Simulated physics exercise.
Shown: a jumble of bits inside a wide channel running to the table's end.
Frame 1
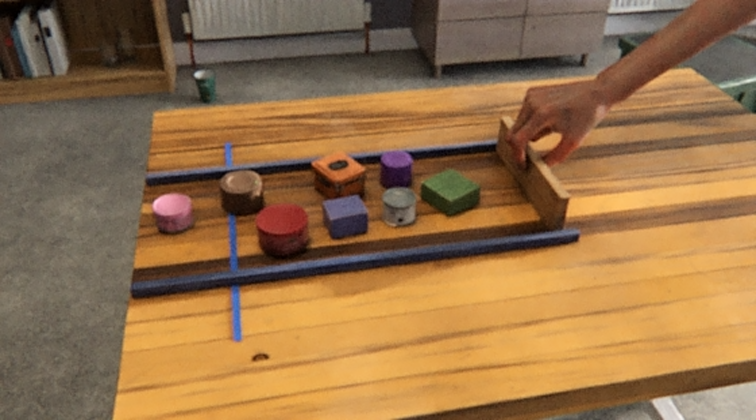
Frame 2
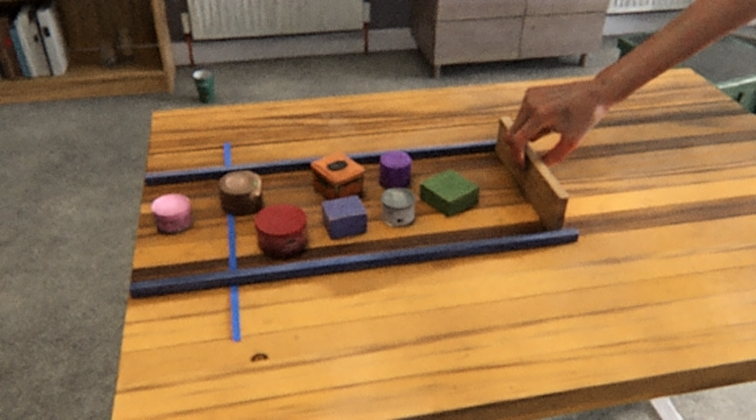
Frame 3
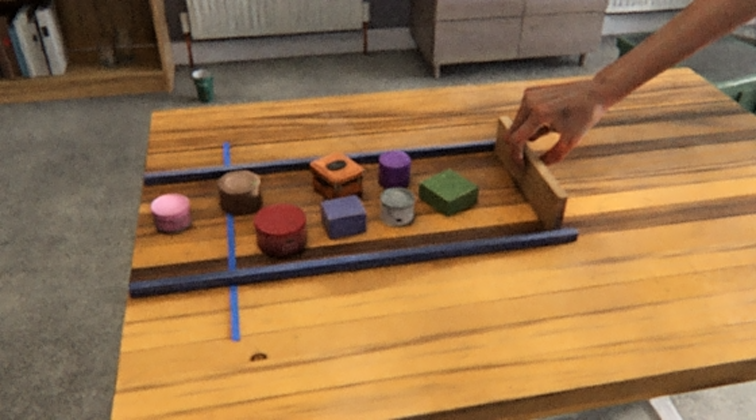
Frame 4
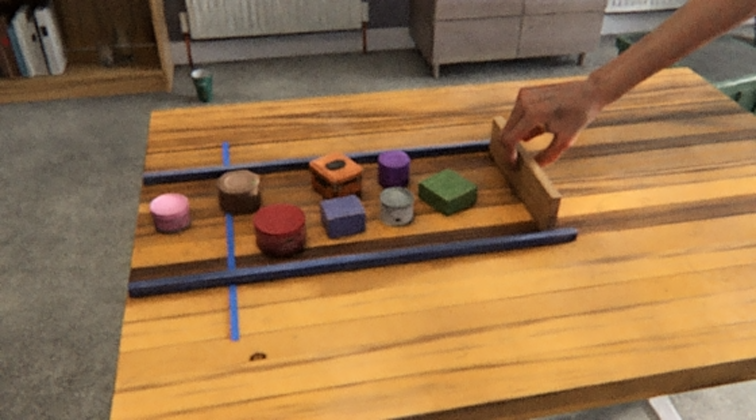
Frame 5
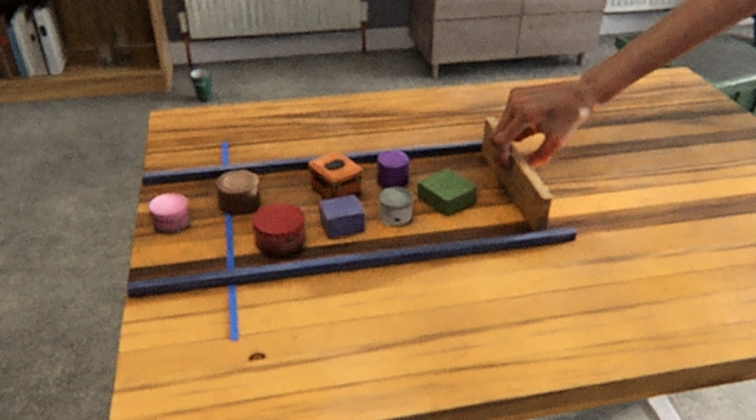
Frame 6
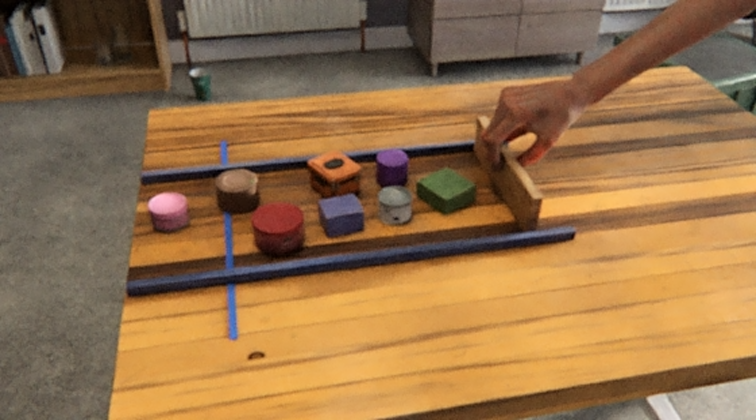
A hand reaches in from the upper right to hold a wooden board across a wide channel on a striped wooden table, seen from above at an angle. Between dark blue rails sit pink, brown and red round containers at left, orange, purple, blue, grey and green pieces rightward, and blue tape crossing beneath. The hand slides the board slowly left, while the pieces and view barely shift.
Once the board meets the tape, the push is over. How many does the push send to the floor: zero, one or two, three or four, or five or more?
A lone one or pair goes over.
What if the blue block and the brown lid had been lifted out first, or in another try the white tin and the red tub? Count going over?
Try 1: 0; try 2: 1.
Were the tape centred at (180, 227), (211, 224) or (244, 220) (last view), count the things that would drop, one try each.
Try by try, 4, 2 and 0.
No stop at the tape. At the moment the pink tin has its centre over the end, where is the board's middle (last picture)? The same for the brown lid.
The middle is at (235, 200) when it's the pink tin, and at (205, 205) when it's the brown lid.
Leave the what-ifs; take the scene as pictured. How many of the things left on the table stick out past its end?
The number is 1.
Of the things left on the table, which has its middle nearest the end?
That would be the red tub.
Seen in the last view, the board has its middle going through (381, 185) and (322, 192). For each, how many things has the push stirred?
It comes to 6 for the first spot, 7 for the other.
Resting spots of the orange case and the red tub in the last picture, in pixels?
Look around (171, 184) for the first and around (125, 261) for the second.
Soon after, none off yet; pink tin at rest near (169, 213); brown lid at rest near (237, 191); red tub at rest near (279, 228).
Then, none off yet; pink tin at rest near (169, 213); brown lid moved a little near (216, 195); red tub moved about its own width near (225, 246).
By the end, the number that fall off is one or two; fallen, pink tin.
